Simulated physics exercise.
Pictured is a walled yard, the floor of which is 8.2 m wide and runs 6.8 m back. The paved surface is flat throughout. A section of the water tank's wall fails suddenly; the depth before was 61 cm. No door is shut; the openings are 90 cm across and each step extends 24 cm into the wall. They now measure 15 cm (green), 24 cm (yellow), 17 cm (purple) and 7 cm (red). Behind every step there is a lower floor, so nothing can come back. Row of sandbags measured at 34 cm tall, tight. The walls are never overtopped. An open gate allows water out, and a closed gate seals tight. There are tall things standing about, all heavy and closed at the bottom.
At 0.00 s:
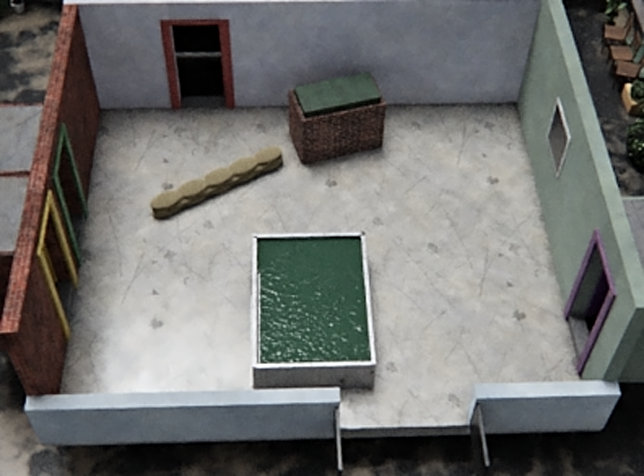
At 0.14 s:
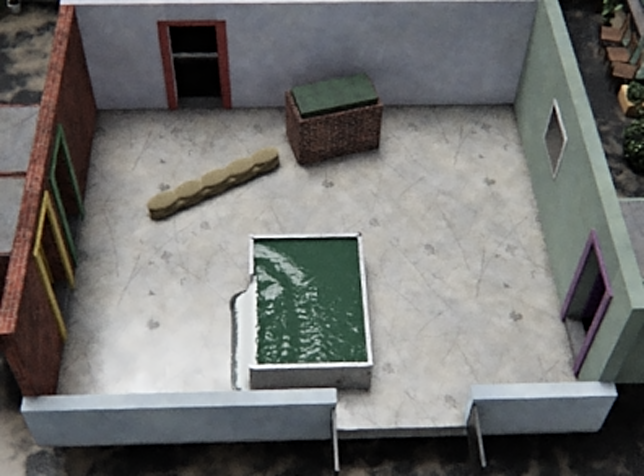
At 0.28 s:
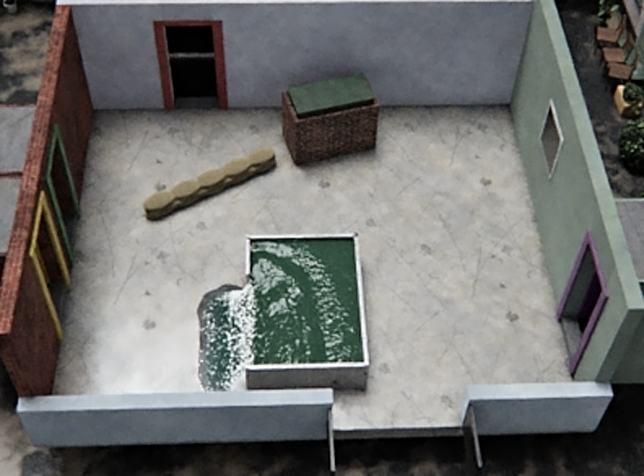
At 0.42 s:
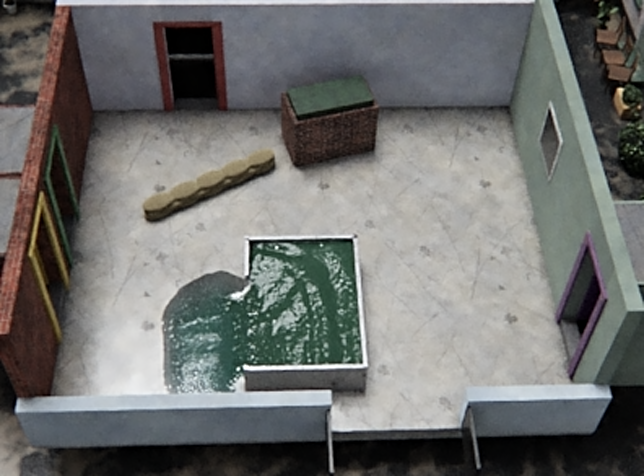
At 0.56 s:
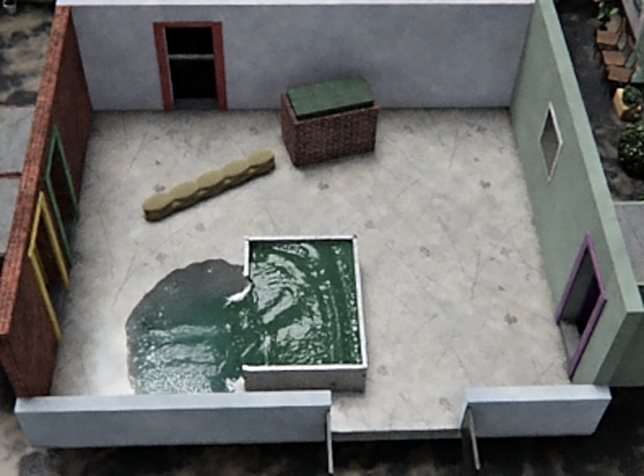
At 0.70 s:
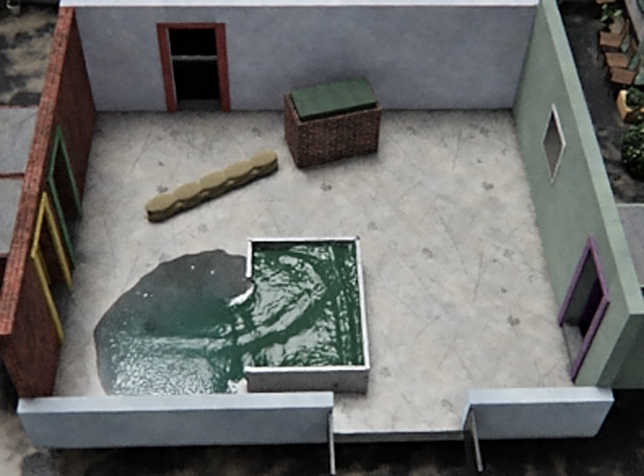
A tank of green water breaks open and water spreads left across the floor.
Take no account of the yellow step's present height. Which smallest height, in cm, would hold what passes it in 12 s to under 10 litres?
It would have to be roughly 27 cm high.
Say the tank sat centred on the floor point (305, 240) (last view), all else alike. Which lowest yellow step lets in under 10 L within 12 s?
Roughly 25 centimetres.
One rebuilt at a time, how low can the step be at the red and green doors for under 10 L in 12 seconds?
Close to 10.5 cm (red) and close to 11.0 cm (green).
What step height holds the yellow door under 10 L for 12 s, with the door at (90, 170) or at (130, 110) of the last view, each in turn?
About 7.5 cm for the first and 20 cm for the second.
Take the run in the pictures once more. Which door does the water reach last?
Coming last is the purple one.
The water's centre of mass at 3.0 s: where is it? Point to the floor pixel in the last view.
The water's centre is at about (183, 330).
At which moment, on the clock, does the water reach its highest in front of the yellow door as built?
1.8 s.
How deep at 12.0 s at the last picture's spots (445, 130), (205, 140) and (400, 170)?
The three readings, in order, are 3, 9 and 2 cm.
After 1.4 s water covers 20 % of the floor, deepest (40 cm) near (51, 414); 28 cm at the yellow door, 1 litre in over its 24 cm step.
After 3.0 s water covers 25 % of the floor, deepest (34 cm) near (146, 401); 26 cm at the yellow door, 26 litres in over its 24 cm step.
After 12.0 s water covers 90 % of the floor, deepest (11 cm) near (263, 155); 5 cm at the yellow door, 29 litres in over its 24 cm step.
At the yellow door as built, the water arrived by 1.0 s and peaked near 31 cm at 1.8 s.
With a step of 22.5 cm, 41 litres would have come in within the 12 s; with 30.5 cm, 2 litres. So under 10 litres takes about 27 cm.
